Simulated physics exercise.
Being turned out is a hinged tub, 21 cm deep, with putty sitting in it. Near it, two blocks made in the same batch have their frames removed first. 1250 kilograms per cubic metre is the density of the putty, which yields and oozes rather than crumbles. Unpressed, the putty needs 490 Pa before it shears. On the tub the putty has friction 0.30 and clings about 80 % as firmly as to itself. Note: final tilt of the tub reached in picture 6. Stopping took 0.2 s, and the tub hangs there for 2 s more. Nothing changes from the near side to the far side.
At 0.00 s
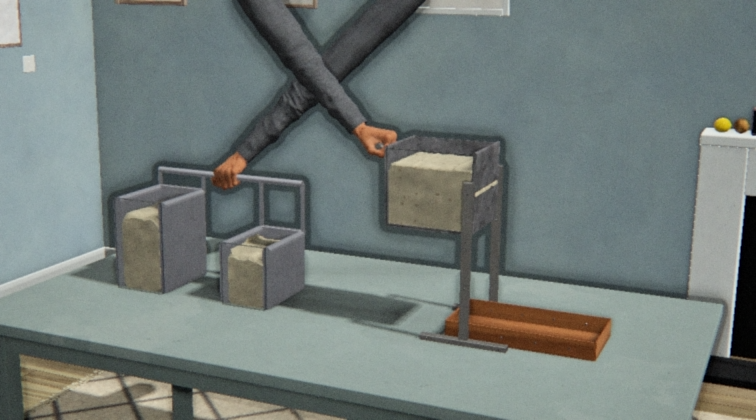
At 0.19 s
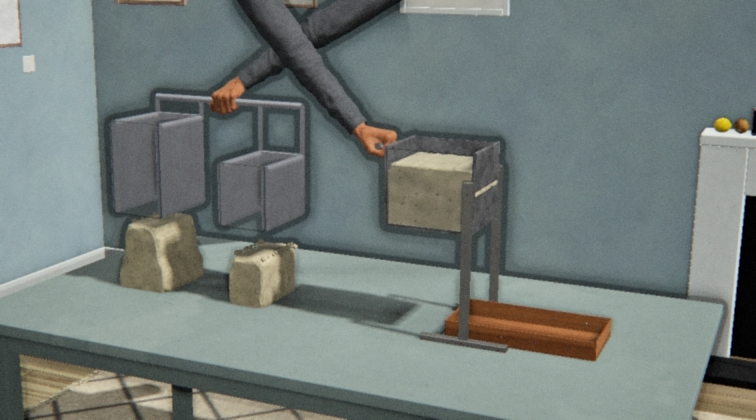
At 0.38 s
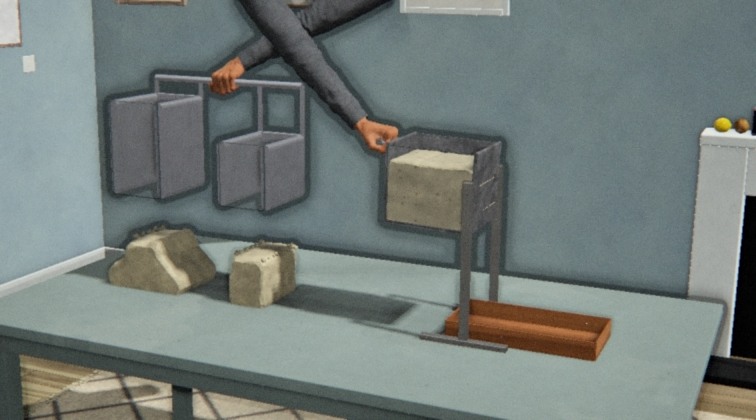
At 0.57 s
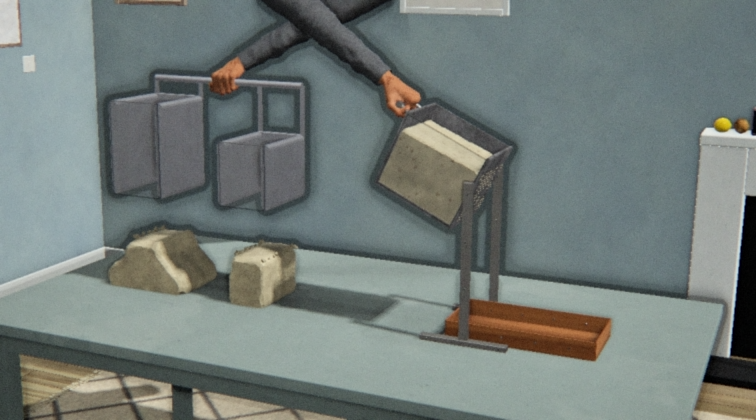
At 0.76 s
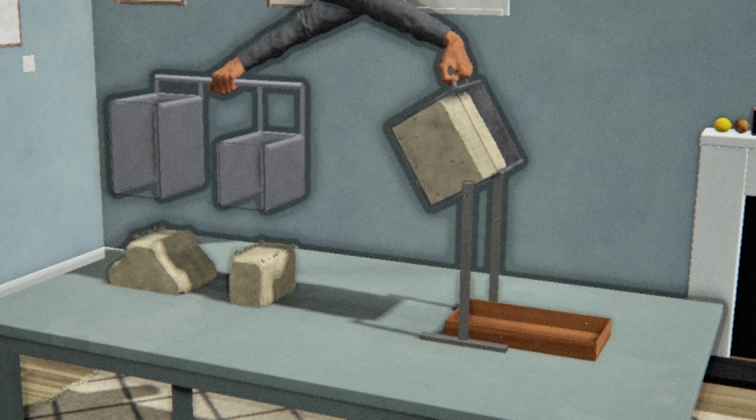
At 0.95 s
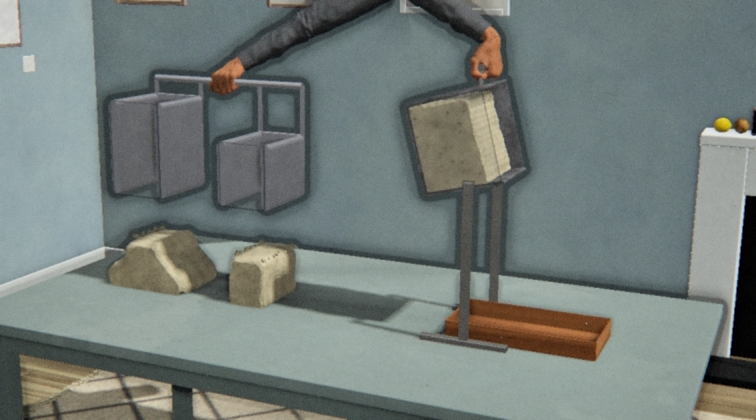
At the start, one hand grips a rail joined to two open casings around pale blocks, while the other holds a hinged tub of putty. The casings rise, and the left block slumps lower and wider while the right one keeps its shape. Then the tub is tilted steeply to the right, the putty still inside.
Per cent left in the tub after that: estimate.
Roughly 100 percent.
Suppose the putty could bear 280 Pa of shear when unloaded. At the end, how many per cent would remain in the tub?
It would be near 65 %.
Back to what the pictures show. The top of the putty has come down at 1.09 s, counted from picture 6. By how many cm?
Roughly 1 cm.
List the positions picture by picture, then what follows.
Handle-side rim at (388, 147), tilt 0 degrees; highest point of the putty at (464, 170); test blocks 23 cm, 15 cm high (left to right), in the first picture.
Handle-side rim at (388, 147), tilt 0 degrees; highest point of the putty at (464, 170); test blocks 20 cm, 15 cm high (left to right), in the second picture.
Handle-side rim at (390, 144), tilt 2 degrees; highest point of the putty at (394, 161); test blocks 15 cm, 15 cm high (left to right), in the third picture.
Handle-side rim at (410, 114), tilt 26 degrees; highest point of the putty at (407, 132); test blocks 15 cm, 15 cm high (left to right), in the fourth picture.
Handle-side rim at (456, 90), tilt 59 degrees; highest point of the putty at (439, 102); test blocks 15 cm, 15 cm high (left to right), in the fifth picture.
Handle-side rim at (482, 90), tilt 75 degrees; highest point of the putty at (463, 100); test blocks 15 cm, 15 cm high (left to right), in the sixth picture.
By 1.09 s, the tub is at 75 degrees and holds 100 %.
By 1.26 s, the tub is at 75 degrees and holds 100 %.
By 1.43 s, the tub is at 75 degrees and holds 100 %.
By 1.60 s, the tub is at 75 degrees and holds 100 %.
By 2.95 s, at the end, the tub is at 75 degrees and holds 100 %.
